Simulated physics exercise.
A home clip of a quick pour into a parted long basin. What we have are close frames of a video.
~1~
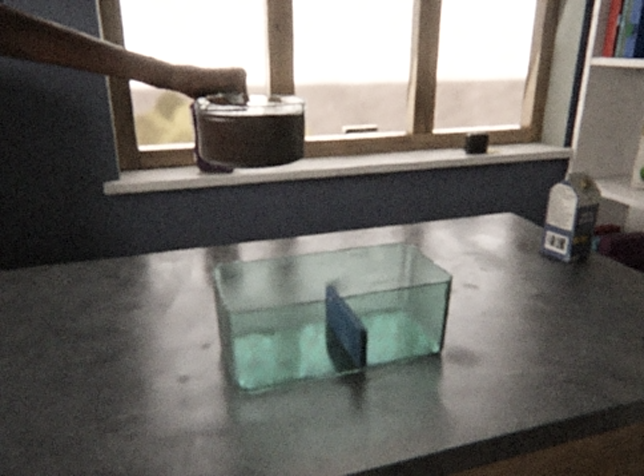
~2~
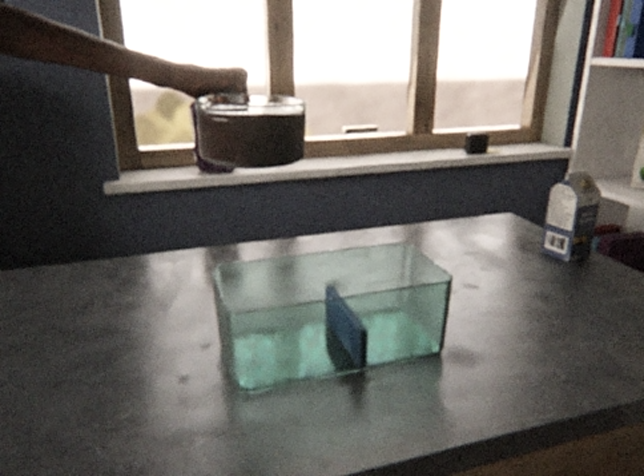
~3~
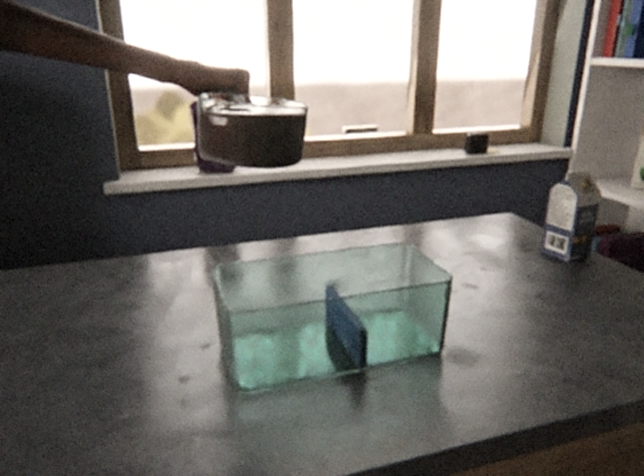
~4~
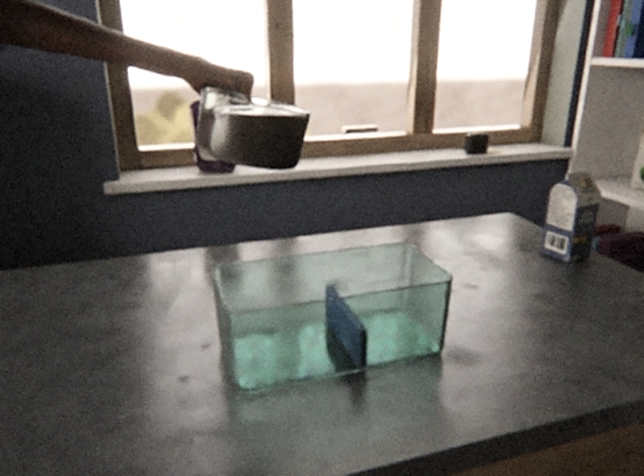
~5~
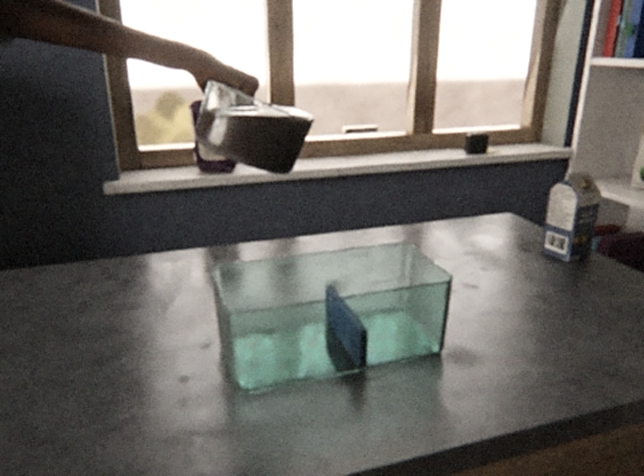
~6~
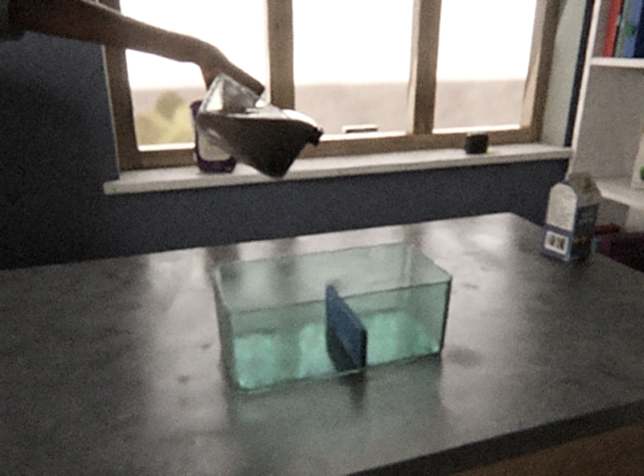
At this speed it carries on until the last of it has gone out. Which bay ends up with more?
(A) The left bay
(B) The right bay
B.
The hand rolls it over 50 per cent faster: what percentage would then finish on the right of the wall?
I'd say close to 45 per cent.
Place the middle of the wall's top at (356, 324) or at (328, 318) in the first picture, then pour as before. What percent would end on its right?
Try one about 45 %, try two about 75 %.
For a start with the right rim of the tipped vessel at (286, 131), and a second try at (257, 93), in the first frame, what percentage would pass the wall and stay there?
Close to 30 % for the first start and close to 5 % for the second.
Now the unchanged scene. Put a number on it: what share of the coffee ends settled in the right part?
Share approx. 60 per cent.
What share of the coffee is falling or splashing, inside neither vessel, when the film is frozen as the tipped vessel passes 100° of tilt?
Near 50 parts in a hundred.
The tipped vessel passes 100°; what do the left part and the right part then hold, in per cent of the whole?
Split: Left 0 per cent, right 25 per cent.
A moment on, the tilt is 100° and 20 per cent is still to pour, 2 is left of the wall and 26 right of it.
Next, the tilt is 118° and 1 per cent is still to pour, 27 is left of the wall and 62 right of it.
Then the tilt is 118° and 0 per cent is still to pour, 36 is left of the wall and 62 right of it.
Later the tilt is 118° and 0 per cent is still to pour, 36 is left of the wall and 62 right of it.
At rest 36 per cent lies left of the wall, 62 right of it and 2 outside.
